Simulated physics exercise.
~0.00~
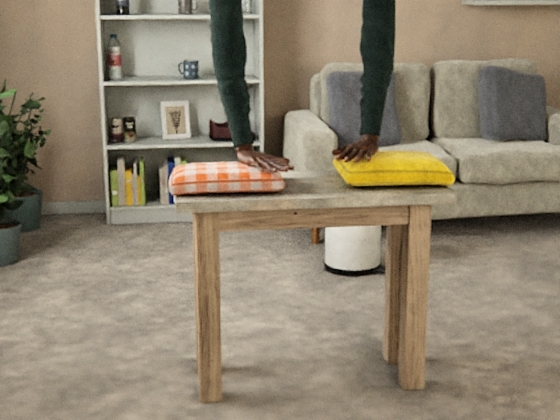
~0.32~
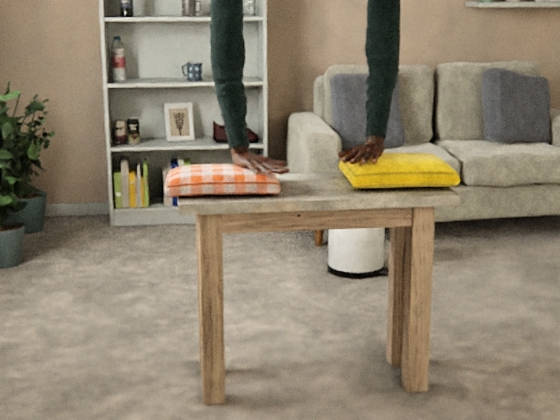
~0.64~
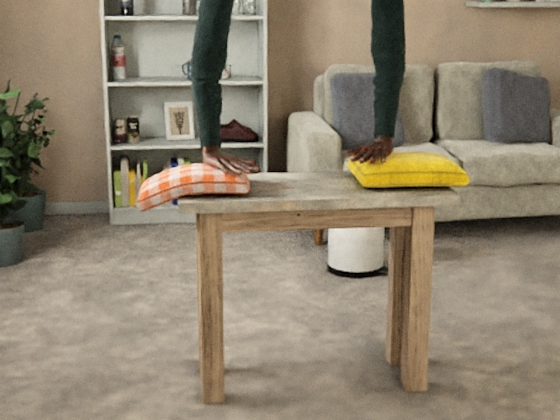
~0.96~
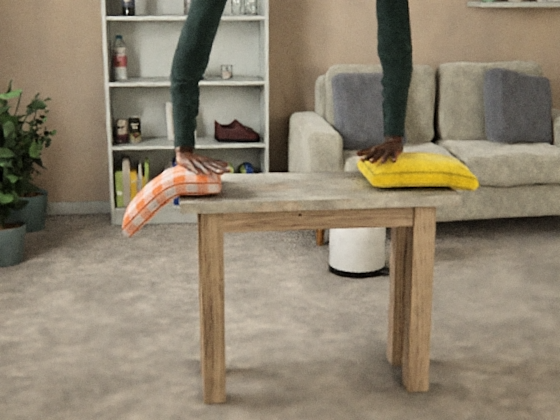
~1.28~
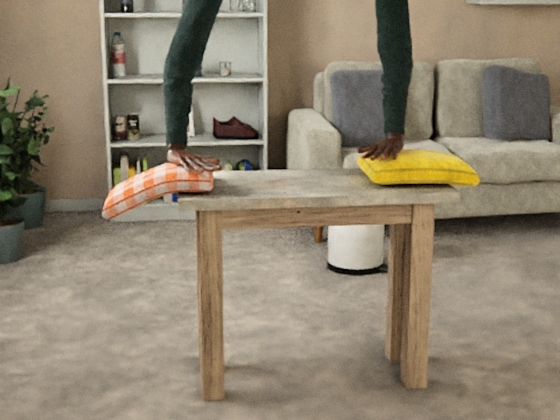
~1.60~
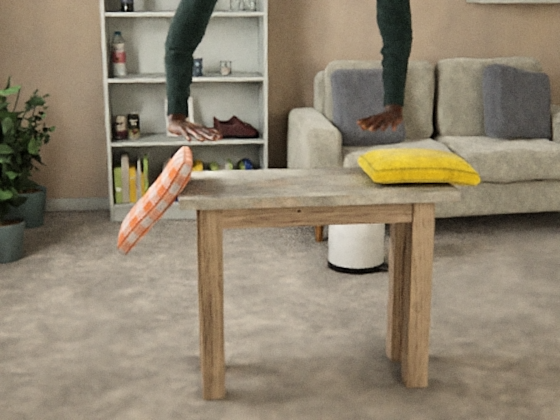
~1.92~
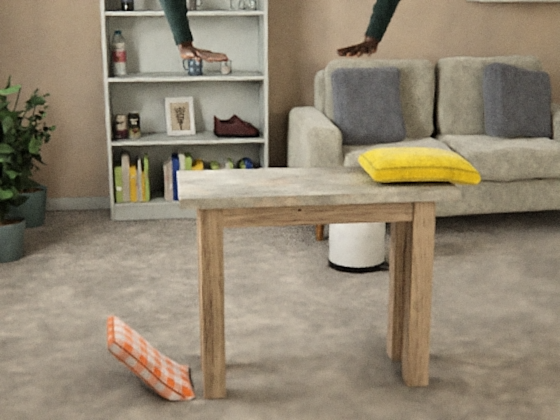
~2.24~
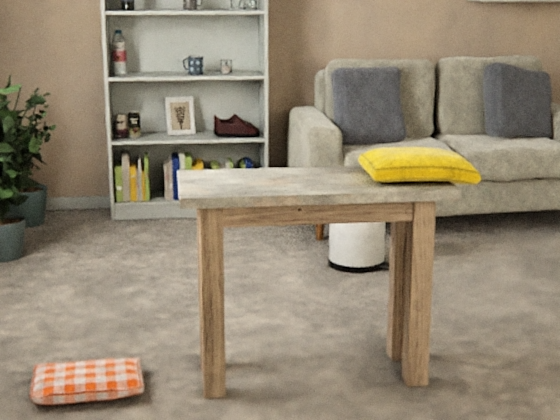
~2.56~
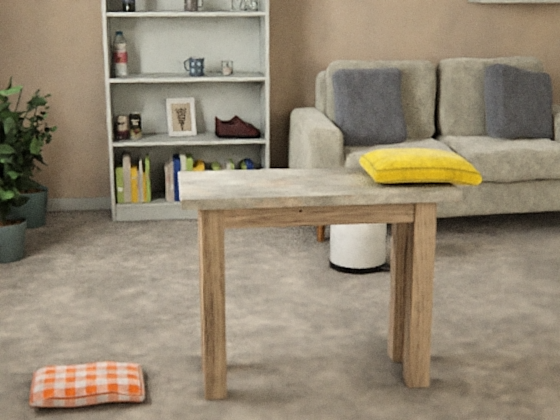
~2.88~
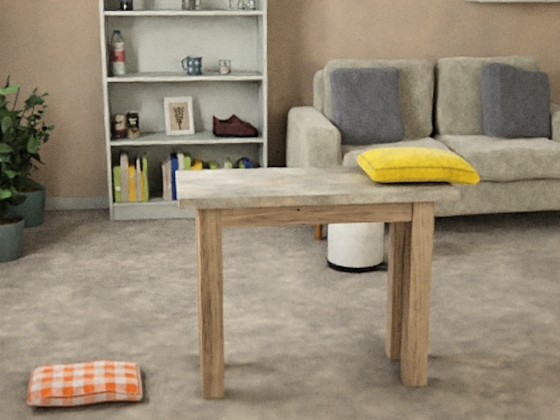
Two hands slid an orange checked folded blanket and a yellow pillow outward toward opposite ends of a wooden table, then let go and drew back; the blanket tipped off the left edge onto the floor, while the pillow stayed on top.
